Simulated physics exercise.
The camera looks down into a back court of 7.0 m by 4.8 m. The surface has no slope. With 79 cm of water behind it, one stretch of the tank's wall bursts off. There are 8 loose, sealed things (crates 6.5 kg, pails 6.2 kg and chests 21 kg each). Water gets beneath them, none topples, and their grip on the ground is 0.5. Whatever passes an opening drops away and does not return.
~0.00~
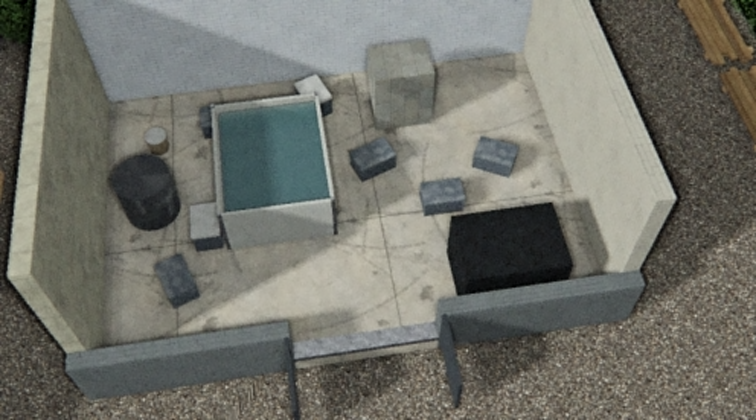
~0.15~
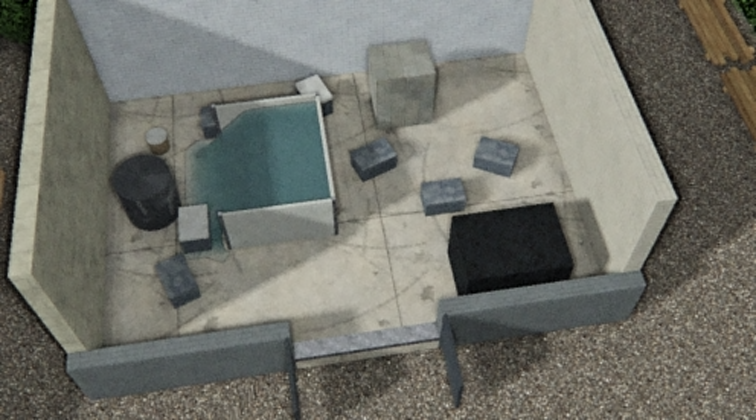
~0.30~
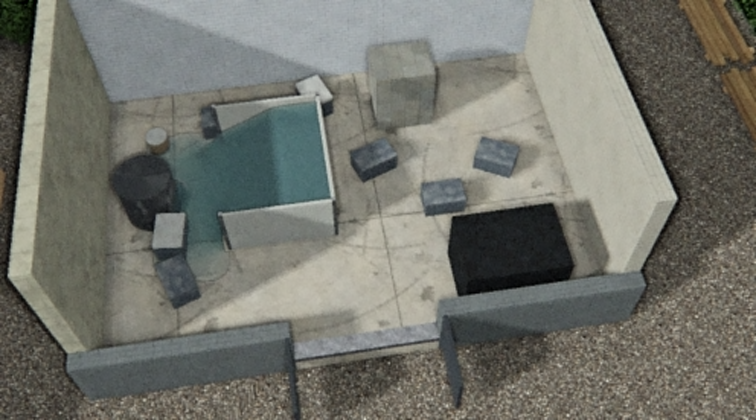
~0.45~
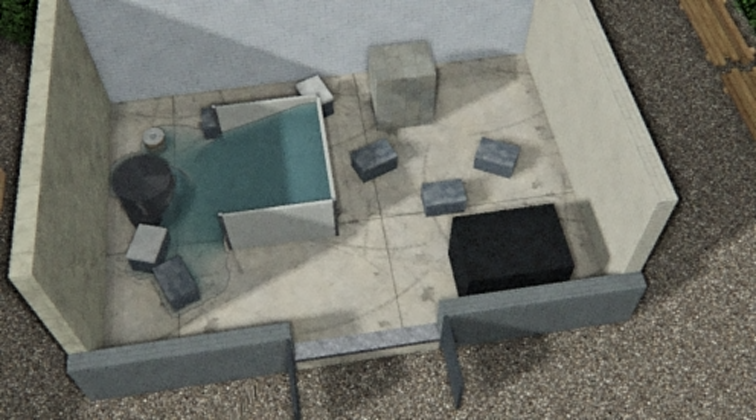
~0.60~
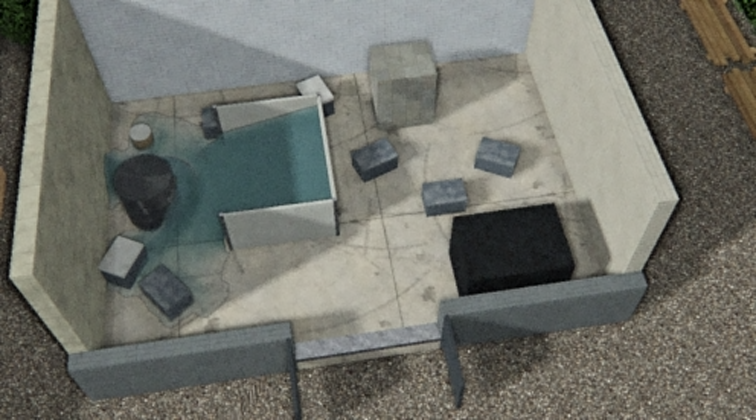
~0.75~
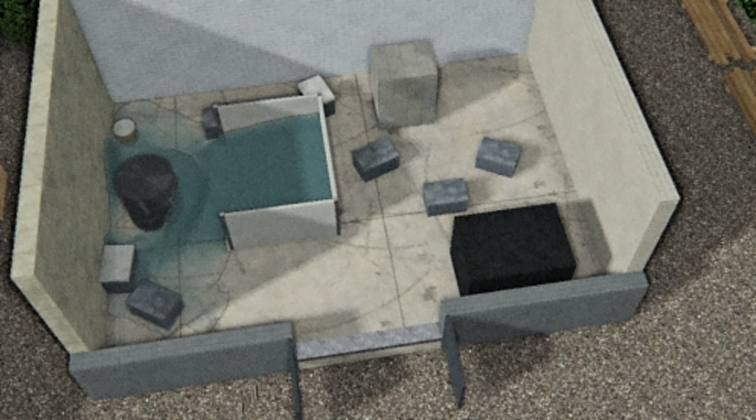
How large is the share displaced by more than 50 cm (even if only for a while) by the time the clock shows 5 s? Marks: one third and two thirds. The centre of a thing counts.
That comes to two thirds or more.
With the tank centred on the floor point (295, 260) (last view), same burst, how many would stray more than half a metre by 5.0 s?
In that case 5 of them.
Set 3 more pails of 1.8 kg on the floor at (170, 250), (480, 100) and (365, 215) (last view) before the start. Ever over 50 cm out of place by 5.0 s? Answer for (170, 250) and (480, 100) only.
In that order: More, less.
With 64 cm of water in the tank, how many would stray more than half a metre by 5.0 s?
In that case 6 of them.
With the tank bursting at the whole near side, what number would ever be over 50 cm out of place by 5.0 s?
Then 1.
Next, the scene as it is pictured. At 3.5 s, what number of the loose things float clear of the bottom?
At that moment 2.
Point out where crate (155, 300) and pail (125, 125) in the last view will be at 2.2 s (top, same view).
Around (197, 323) and (224, 80).
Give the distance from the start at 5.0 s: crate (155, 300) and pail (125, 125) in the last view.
In turn: 450 cm, 600 cm.
After 1.1 s 3 of 8 are over 50 cm from their spots; 2 afloat.
After 2.2 s 3 of 8 are over 50 cm from their spots; 3 afloat.
After 3.5 s 5 of 8 are over 50 cm from their spots; 2 afloat.
After 5.0 s 7 of 8 are over 50 cm from their spots, and 7 have been at some point; 4 afloat.
